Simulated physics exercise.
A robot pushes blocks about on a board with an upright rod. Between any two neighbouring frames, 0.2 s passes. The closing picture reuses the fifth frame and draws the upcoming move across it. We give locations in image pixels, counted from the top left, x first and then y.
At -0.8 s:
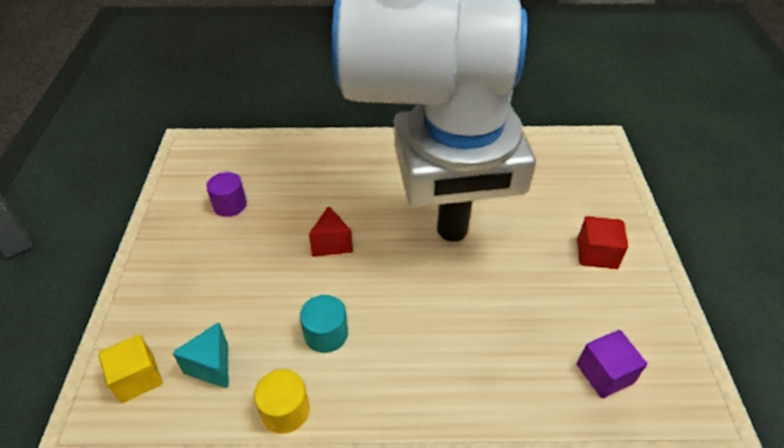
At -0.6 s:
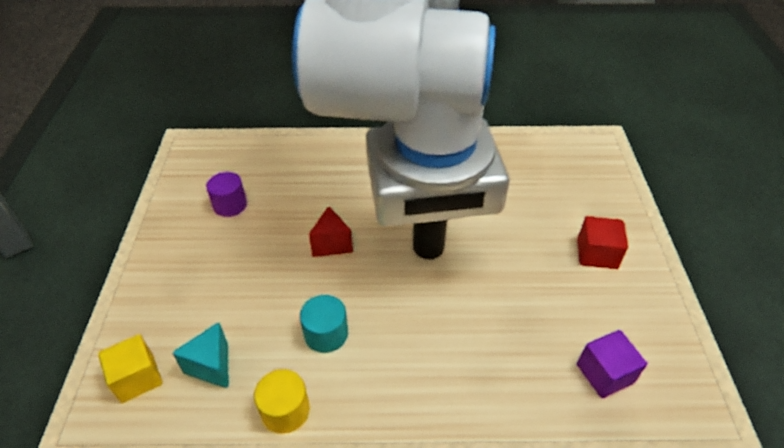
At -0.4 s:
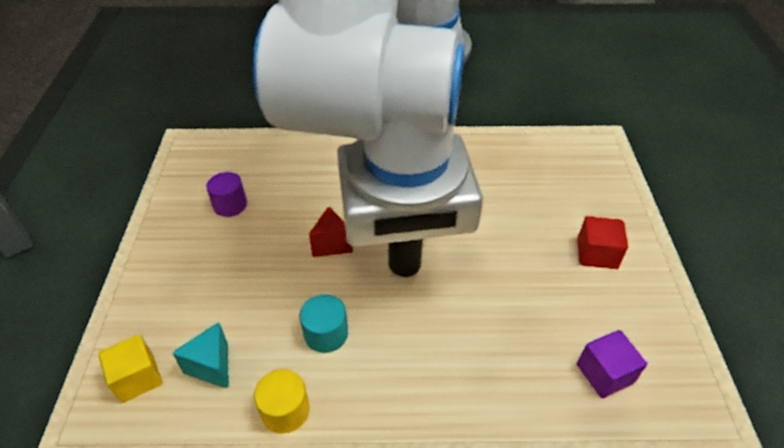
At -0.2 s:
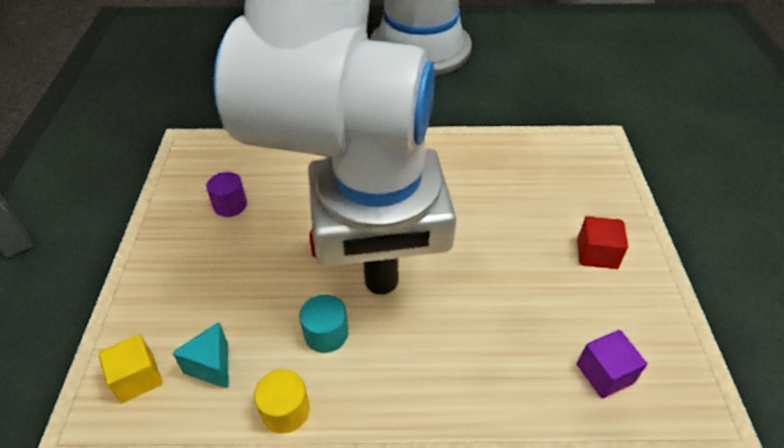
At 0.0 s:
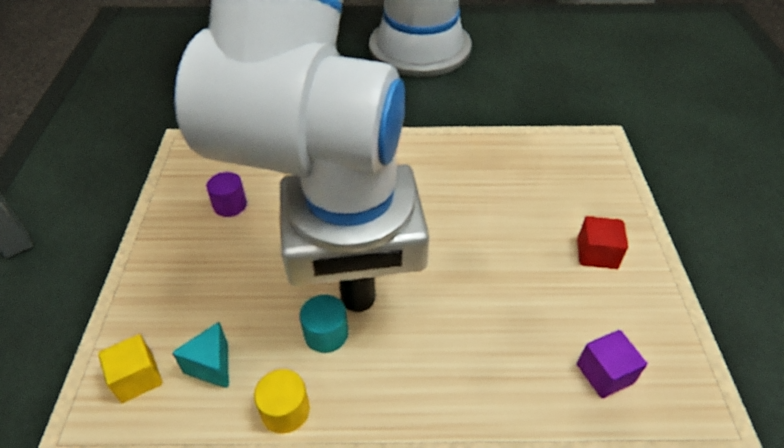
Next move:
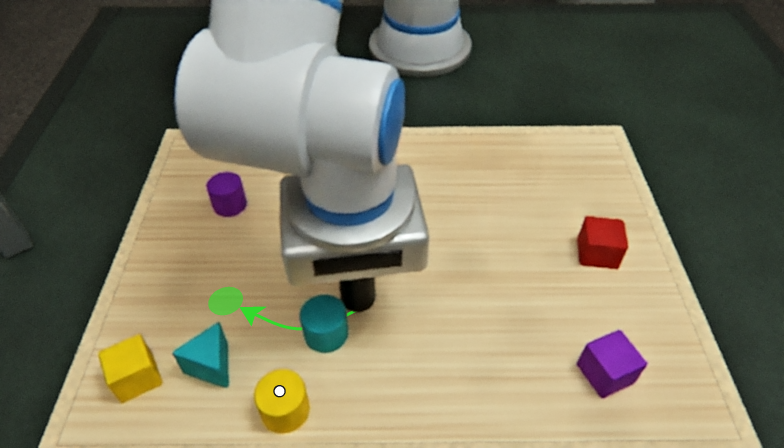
The clip opens on a robot arm holding a dark upright rod over a pale wooden board scattered with red, purple, yellow and teal blocks. The arm moves steadily down and to the left, passing in front of the red triangular block, and the rod nears the teal cylinder while the blocks stay still.
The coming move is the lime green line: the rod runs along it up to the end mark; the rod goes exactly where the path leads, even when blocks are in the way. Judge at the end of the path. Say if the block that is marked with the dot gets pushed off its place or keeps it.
That block stands still.
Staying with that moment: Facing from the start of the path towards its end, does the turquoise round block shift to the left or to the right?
Measured against the direction from start to end, the turquoise round block shifts toward the left-hand side.
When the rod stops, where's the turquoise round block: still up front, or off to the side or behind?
The rod has lost it.
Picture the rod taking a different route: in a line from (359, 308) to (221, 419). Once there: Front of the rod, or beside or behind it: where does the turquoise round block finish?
As far as I can tell, the turquoise round block is still leading the way in front of the rod.
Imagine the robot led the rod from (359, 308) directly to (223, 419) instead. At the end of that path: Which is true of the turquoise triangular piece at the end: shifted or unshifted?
By then it is displaced.
The drawn path runs from (359, 308) through (313, 328) and (266, 320) to (226, 301); the dot is on the yellow round block.
The first path, step by step. One third of the way, rod at (312, 319); turquoise round block at (284, 339).
Two thirds of the way, rod at (263, 310); turquoise round block at (273, 344).
At the end, rod at (222, 291); yellow round block not moved; turquoise round block at (273, 344).
